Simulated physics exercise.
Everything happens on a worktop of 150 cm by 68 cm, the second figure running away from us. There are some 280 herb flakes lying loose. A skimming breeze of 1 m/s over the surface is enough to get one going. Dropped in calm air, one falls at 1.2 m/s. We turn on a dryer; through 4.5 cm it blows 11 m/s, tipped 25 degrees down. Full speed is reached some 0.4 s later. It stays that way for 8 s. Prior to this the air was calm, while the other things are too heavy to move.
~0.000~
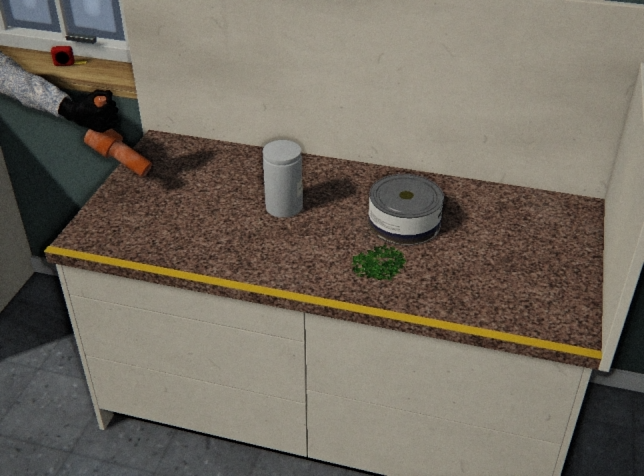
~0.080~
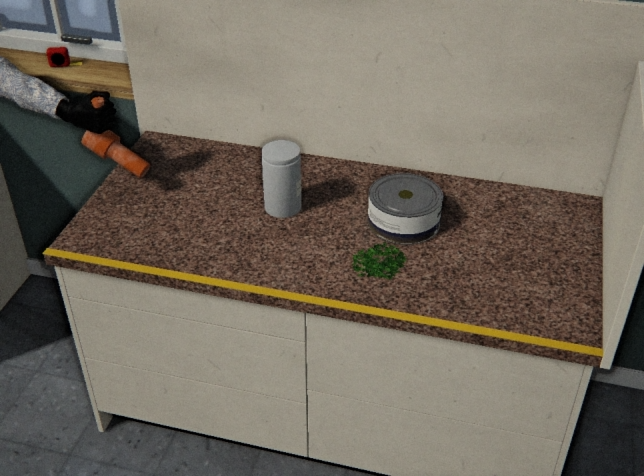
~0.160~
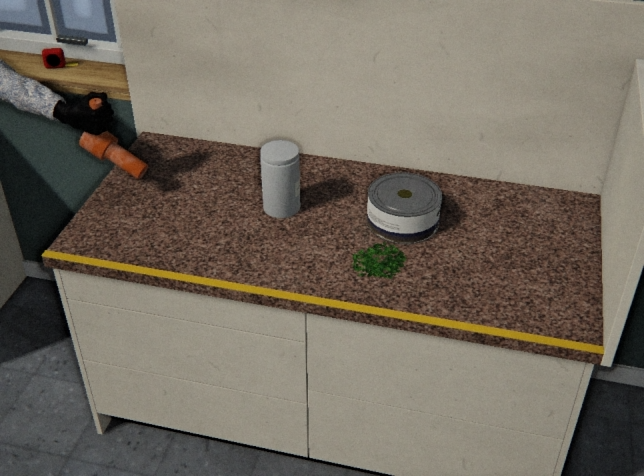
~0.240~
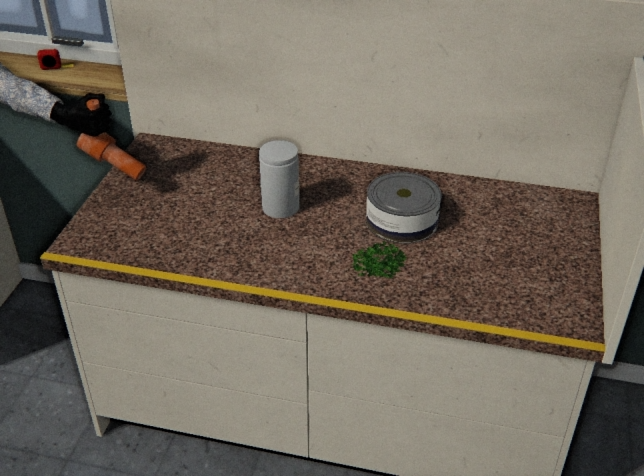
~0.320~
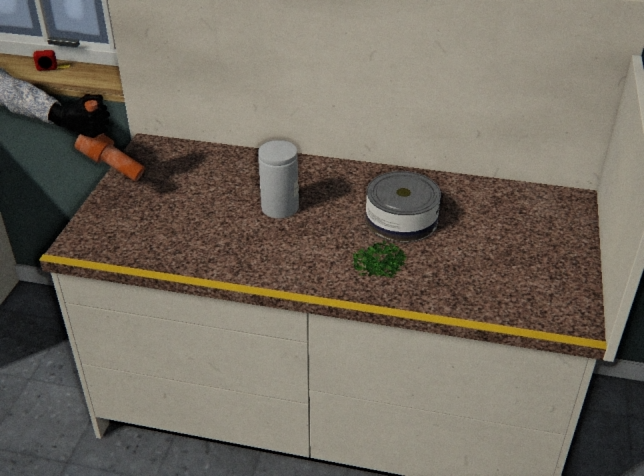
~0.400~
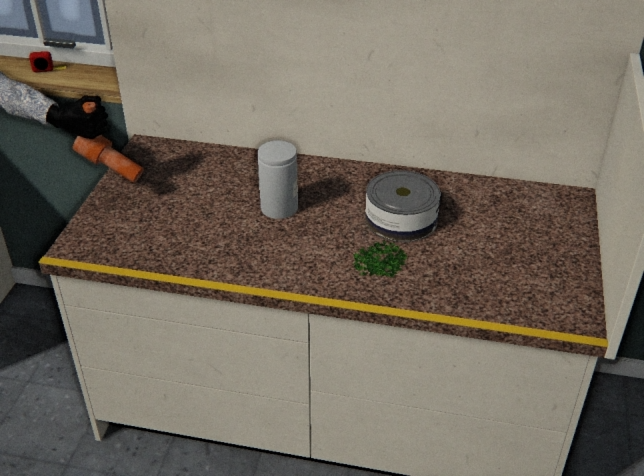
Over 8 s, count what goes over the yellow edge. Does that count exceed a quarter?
My money says the one-in-four line is overrun at that edge.
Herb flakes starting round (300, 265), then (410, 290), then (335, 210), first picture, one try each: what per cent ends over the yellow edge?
Going through the three spots in order, you'd get 100 percent, 90 percent and 0 percent.
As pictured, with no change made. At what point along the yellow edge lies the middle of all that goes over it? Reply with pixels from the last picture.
(539, 337).
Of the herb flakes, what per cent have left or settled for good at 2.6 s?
Estimated share: Near 60 %.
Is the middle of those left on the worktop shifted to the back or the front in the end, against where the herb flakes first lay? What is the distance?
Toward the rear, roughly 45 cm.
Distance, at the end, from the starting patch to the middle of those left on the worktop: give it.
75 cm.
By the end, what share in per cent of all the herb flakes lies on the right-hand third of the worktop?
Roughly 40 in a hundred.
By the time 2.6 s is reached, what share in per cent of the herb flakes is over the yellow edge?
Near 40 %.
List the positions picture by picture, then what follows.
In the first picture, the middle of the herb flakes is near (378, 262), none has stirred yet and the mouth of the dryer is at (147, 170).
In the second picture, the middle of the herb flakes is near (378, 260), none has stirred yet and the yellow edge is centred on (303, 302).
In the third picture, the middle of the herb flakes is near (378, 260), none has stirred yet, the top of a large tin is at (405, 193) and the top of a jar is at (280, 150).
In the fourth picture, the middle of the herb flakes is near (378, 259) and none has stirred yet.
In the fifth picture, the middle of the herb flakes is near (378, 259) and none has stirred yet.
In the sixth picture, the middle of the herb flakes is near (379, 259) and none has stirred yet.
After 1.6 s, 55 % are on the move or not yet settled, 40 % are over the yellow edge; the middle of those still in play is near (604, 295).
After 2.6 s, 40 % are on the move or not yet settled, 42 % are over the yellow edge; the middle of those still in play is near (604, 295).
After 4.4 s, 30 % are on the move or not yet settled, 50 % are over the yellow edge; the middle of those still in play is near (603, 287).
After 8.0 s, at the end, 61 % are over the yellow edge; the middle of those still in play is near (595, 194).
